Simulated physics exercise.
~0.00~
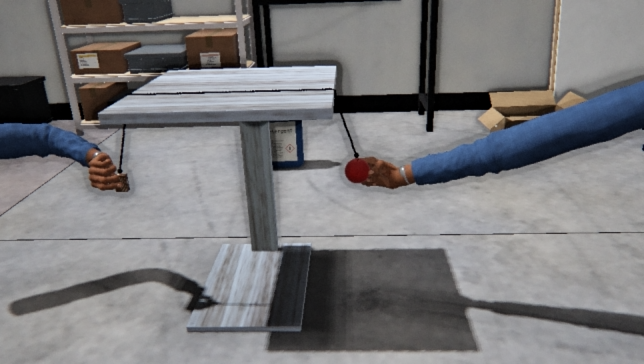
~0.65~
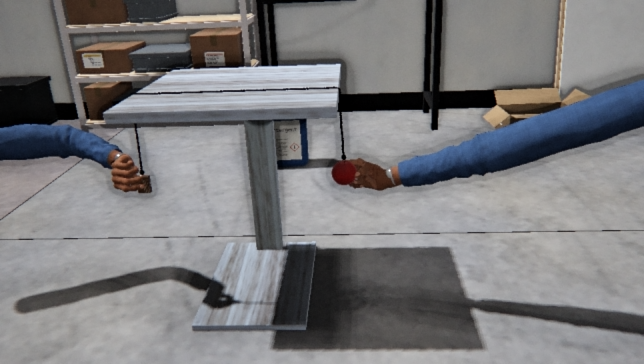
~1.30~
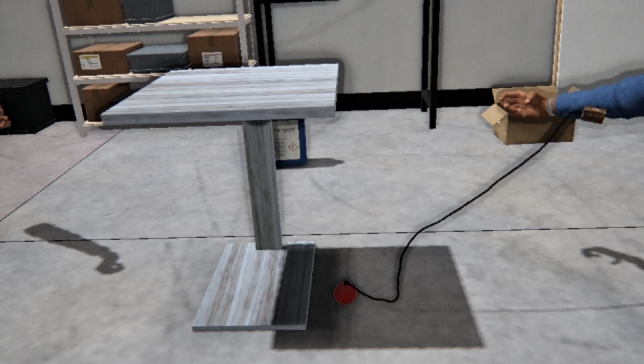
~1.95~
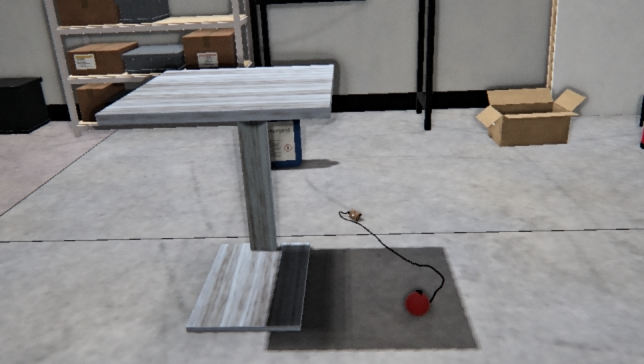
In a storeroom, hands releasing a cord draped over a small table, the red ball dropping and the brown block following rightwards to the floor.
